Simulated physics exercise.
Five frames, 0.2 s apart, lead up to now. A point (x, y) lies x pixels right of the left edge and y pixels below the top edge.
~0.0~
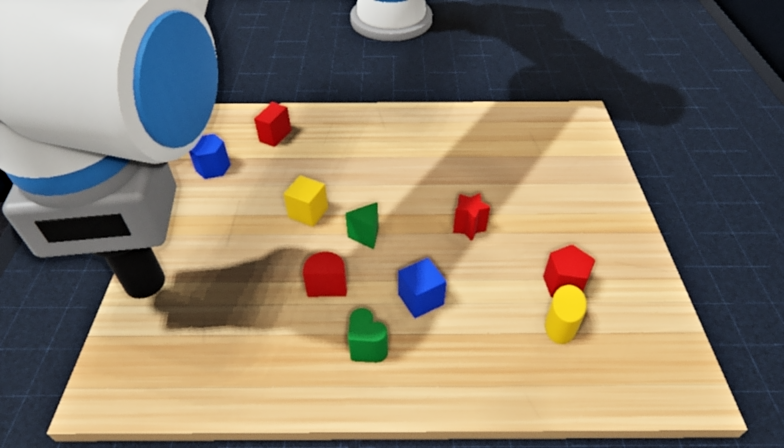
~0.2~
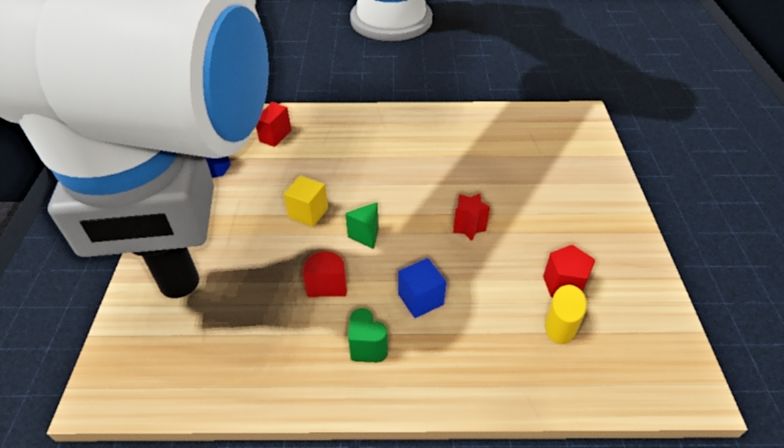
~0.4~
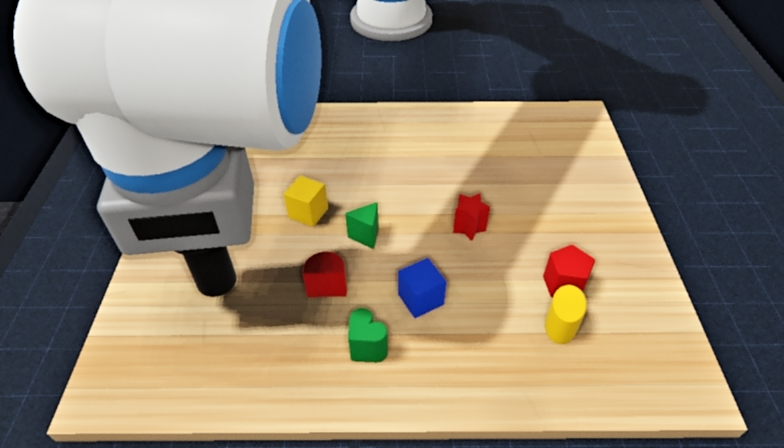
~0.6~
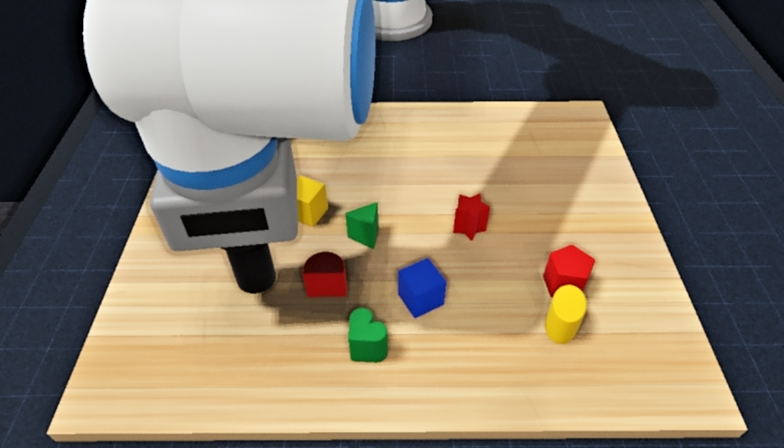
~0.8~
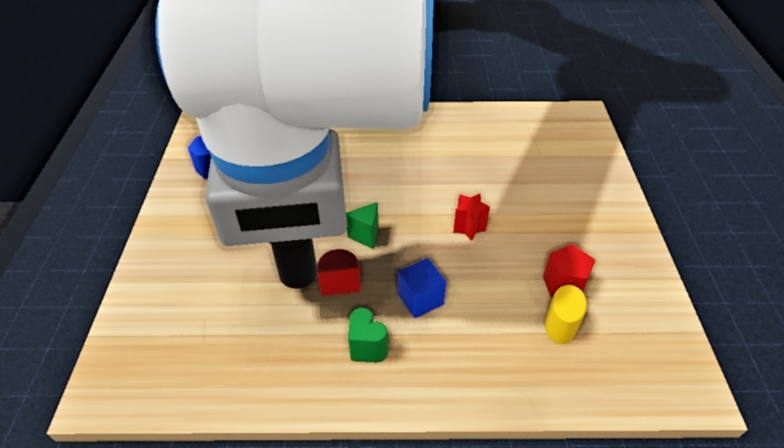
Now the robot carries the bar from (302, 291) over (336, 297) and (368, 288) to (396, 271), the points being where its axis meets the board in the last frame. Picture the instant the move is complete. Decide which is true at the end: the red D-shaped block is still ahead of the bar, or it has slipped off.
It will keep going ahead of the bar.
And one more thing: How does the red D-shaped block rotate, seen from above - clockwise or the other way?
The twist is anticlockwise.
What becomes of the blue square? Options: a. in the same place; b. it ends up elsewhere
(a)
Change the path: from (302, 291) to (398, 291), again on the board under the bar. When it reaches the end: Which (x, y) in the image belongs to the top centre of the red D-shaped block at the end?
The top centre is at (412, 242).
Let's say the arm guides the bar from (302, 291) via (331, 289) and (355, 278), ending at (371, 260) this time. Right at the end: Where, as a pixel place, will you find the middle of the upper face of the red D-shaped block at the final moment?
At pixel (409, 234).
On the path given first. One third of the way, bar (335, 280); red D-shaped block (367, 256), turned 40° anticlockwise.
Two thirds of the way, bar (368, 270); red D-shaped block (393, 242), turned 65° anticlockwise.
At the end, bar (396, 253); red D-shaped block (414, 224), turned 90° anticlockwise; blue square in place.
